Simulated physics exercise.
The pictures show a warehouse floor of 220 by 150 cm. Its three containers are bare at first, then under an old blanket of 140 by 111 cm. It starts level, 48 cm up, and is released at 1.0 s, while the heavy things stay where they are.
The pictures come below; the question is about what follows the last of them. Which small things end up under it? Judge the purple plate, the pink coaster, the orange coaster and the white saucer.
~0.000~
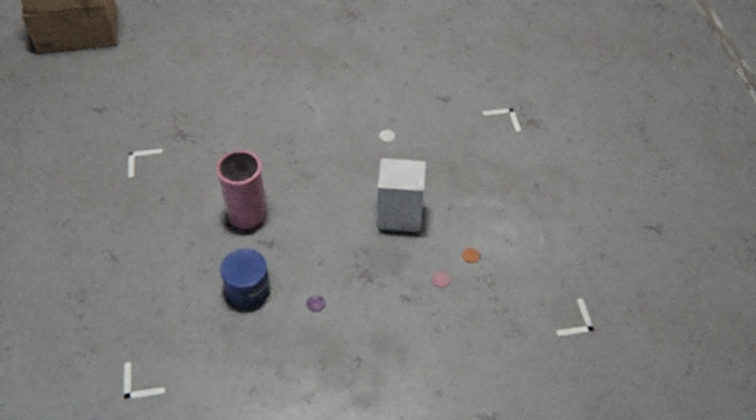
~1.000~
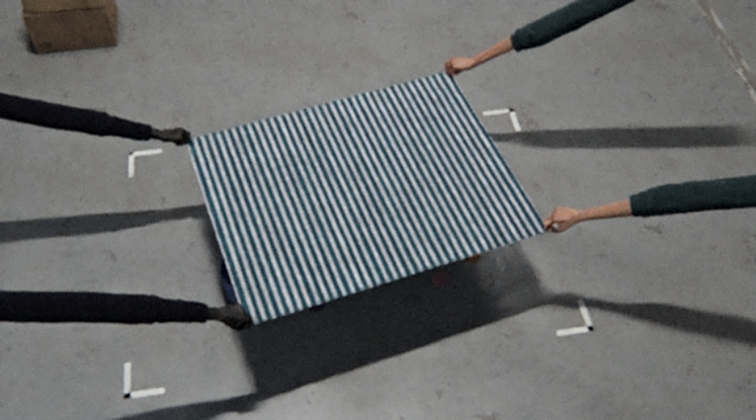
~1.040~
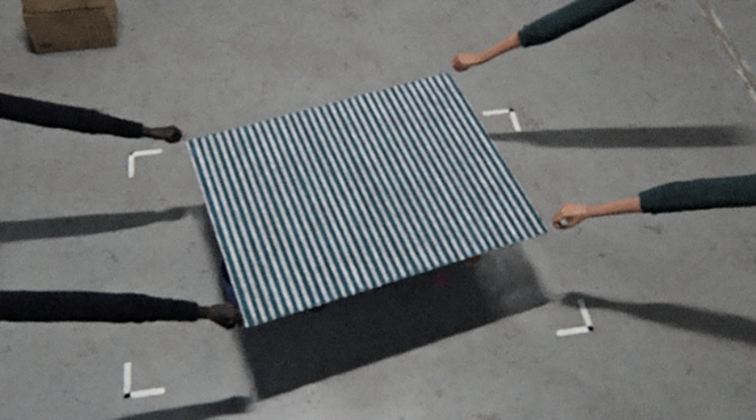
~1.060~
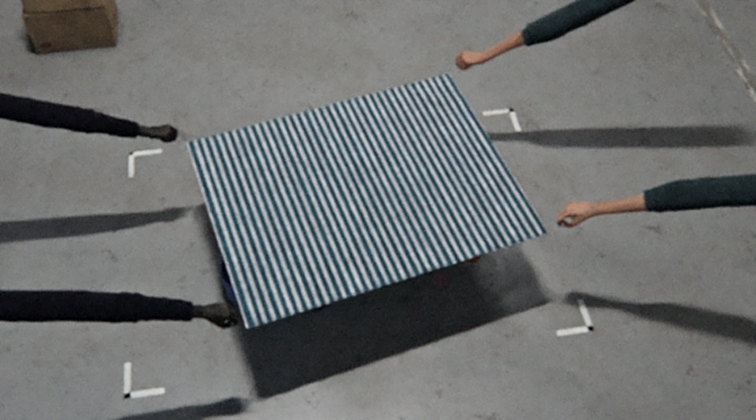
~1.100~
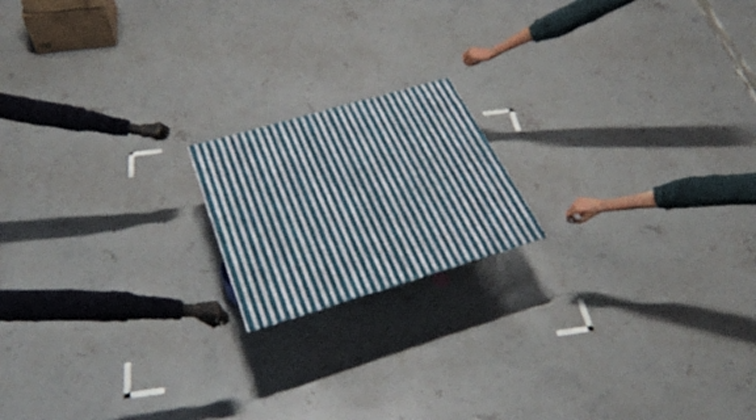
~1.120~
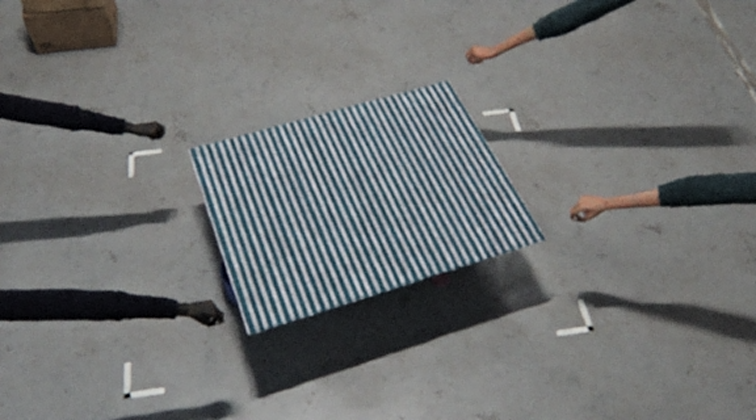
Result: Purple plate gets covered, pink coaster ends under the cloth, orange coaster vanishes under it, white saucer still shows.
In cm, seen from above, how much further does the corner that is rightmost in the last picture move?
Measured flat, the shift is around 24 centimetres.
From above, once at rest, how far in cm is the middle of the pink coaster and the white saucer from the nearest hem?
The first ends up roughly 6 cm from the closest hem, the second roughly 24 cm.
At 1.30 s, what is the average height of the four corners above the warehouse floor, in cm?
Mean corner height at that time: Approx. 16 cm.
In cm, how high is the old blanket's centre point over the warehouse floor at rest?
Looks like close to 24 cm up.
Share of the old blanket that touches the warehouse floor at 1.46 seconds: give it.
Contact share: Approx. 15 percent.
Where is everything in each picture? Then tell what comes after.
Purple plate (316, 303); pink coaster (441, 279); orange coaster (471, 255); white saucer (387, 136); pink pot (239, 166), 38 cm tall; blue bin (244, 268), 18 cm tall; white crate (402, 174), 35 cm tall, in the first frame.
Old blanket corners (247, 327) (186, 141) (449, 72) (549, 231); highest point 48 cm, lowest 48 cm, in the second frame.
Old blanket corners (247, 328) (186, 142); highest point 47 cm, lowest 47 cm, in the third frame.
Old blanket corners (247, 329) (186, 143); highest point 46 cm, lowest 46 cm, in the fourth frame.
Old blanket corners (248, 333) (188, 147); highest point 43 cm, lowest 43 cm, in the fifth frame.
Old blanket corners (249, 335) (188, 150) (448, 81) (547, 240); highest point 42 cm, lowest 41 cm, in the sixth frame.
At 1.3 s, 0 % of it is down, spanning 150 by 124 cm, above orange coaster, pink coaster, purple plate.
At 1.5 s, 15 % of it is down, spanning 140 by 106 cm, above orange coaster, pink coaster, purple plate.
At 1.6 s, 15 % of it is down, spanning 138 by 111 cm, above orange coaster, pink coaster, purple plate.
At 1.8 s, 15 % of it is down, spanning 135 by 109 cm, above orange coaster, pink coaster, purple plate.
At 3.3 s, 15 % of it is down, spanning 135 by 105 cm, above orange coaster, pink coaster, purple plate.
